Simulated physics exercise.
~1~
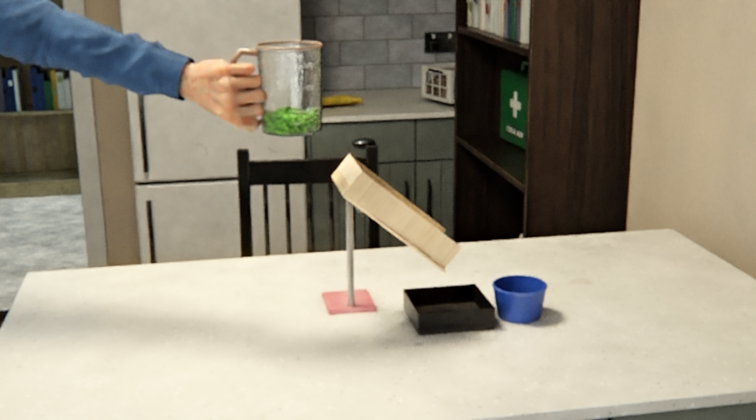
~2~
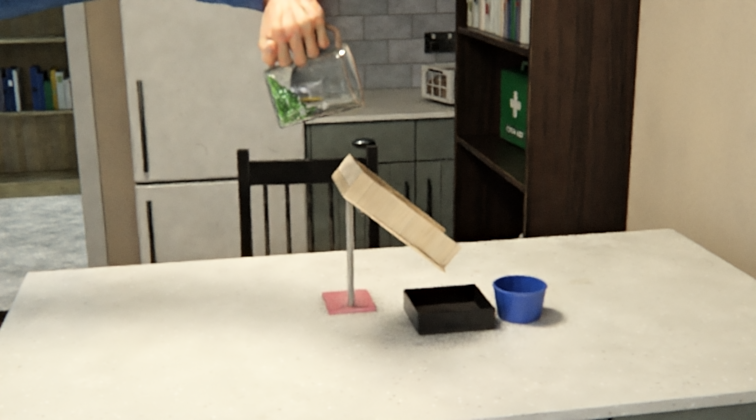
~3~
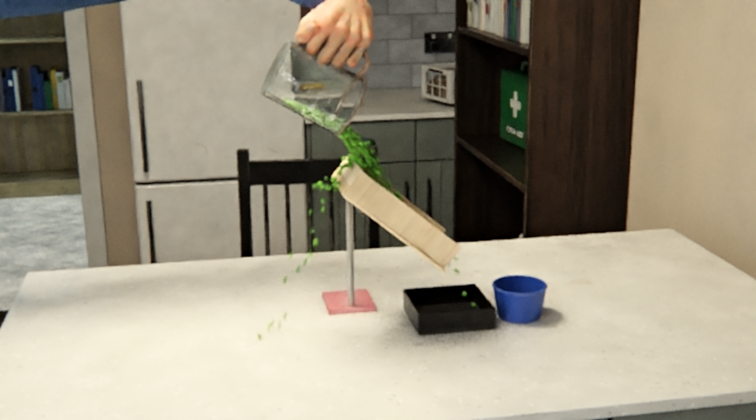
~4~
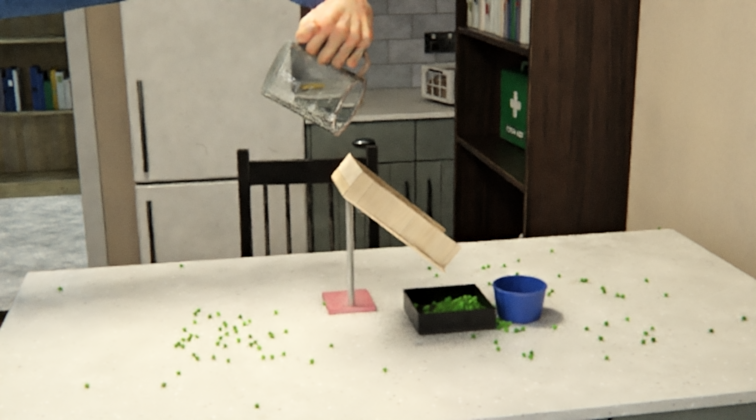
A hand in a blue sleeve holds a clear jug of green peas above a white table in a kitchen, seen from the front and slightly above. Below it, a pale wooden chute on a metal stand with a pink base slopes down to the right toward a black tin, with a blue dish beside it. The hand moves the jug over the chute's top and tips it. Peas pour onto the chute, some spilling off to the left. Finally the jug is empty, many peas lie in the tin, and others are scattered across the table on both sides.
